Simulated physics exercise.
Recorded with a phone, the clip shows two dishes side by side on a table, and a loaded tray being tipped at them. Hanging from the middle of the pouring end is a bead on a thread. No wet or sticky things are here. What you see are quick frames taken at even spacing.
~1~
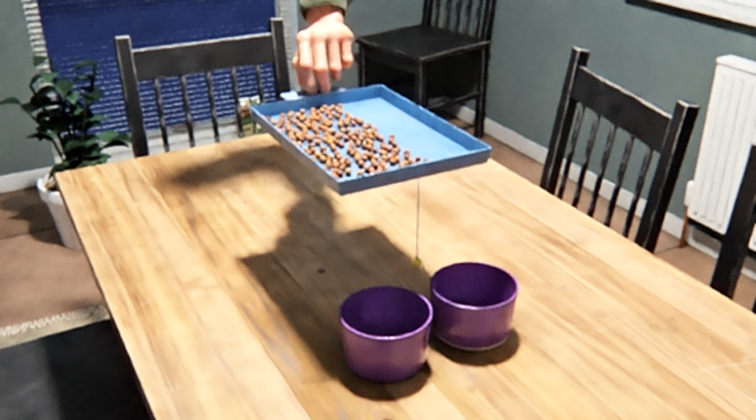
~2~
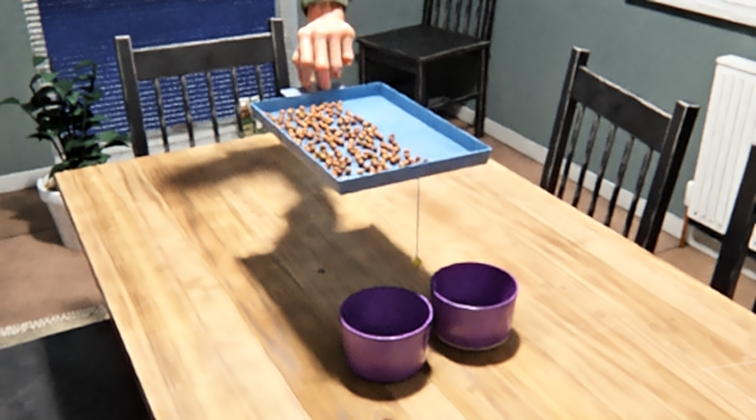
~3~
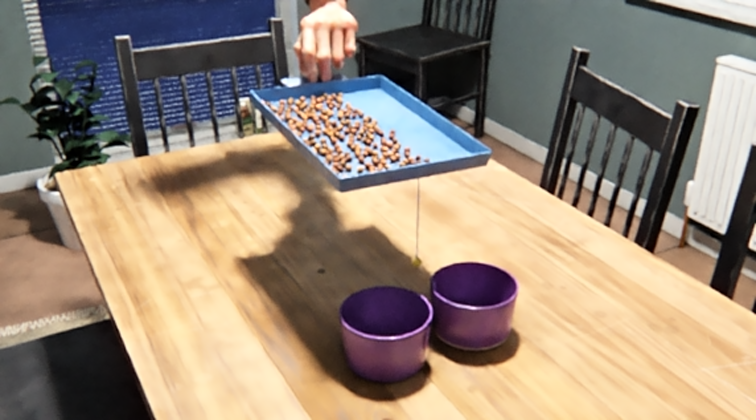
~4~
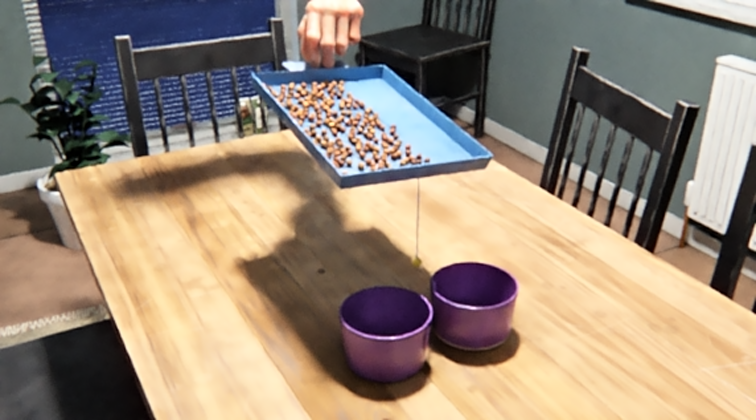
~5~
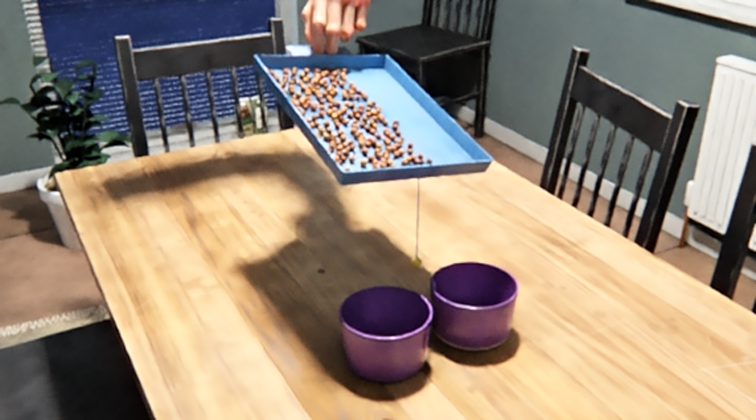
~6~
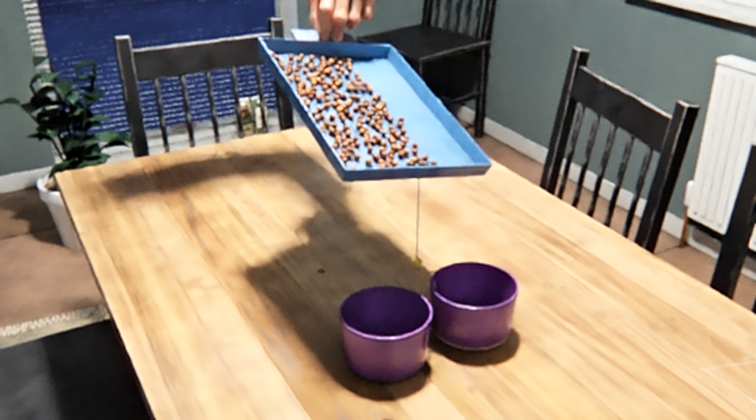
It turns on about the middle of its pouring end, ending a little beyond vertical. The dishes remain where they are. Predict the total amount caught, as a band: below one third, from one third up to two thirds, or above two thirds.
Below one third.
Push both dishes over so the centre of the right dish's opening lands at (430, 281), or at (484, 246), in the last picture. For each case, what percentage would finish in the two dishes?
It comes to roughly 10 per cent in one try and roughly 80 per cent in the next.
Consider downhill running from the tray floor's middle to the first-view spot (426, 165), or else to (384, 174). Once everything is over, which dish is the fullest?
The first try favours the rightmost dish, the second the leftmost dish.
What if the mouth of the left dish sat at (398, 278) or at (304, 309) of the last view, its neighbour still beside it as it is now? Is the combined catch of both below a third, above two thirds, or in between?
Where the dishes stand first, more than two thirds; where they stand second, below one third.
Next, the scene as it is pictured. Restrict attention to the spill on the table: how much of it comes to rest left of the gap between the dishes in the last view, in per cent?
Estimate: About 10 percent.
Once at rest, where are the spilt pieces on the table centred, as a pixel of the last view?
Look around (510, 289) in the last picture.
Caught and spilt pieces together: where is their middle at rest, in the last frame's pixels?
I'd place the middle at about (502, 299).
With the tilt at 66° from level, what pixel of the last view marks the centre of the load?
The centre of the load shows up near (465, 175) in the last view.
Soon after the last picture, tray tipped steeply; most on the tray; a small part in the right dish; a stray few outside both; about a quarter in the air.
A little later, tray tipped past a quarter turn; about a quarter on the tray; a small part in the right dish; about half outside both; about a quarter in the air.
Later still, tray tipped past a quarter turn; about a quarter in the right dish; most outside both.
At rest, tray tipped past a quarter turn; none in the left dish; about a quarter in the right dish; most outside both.
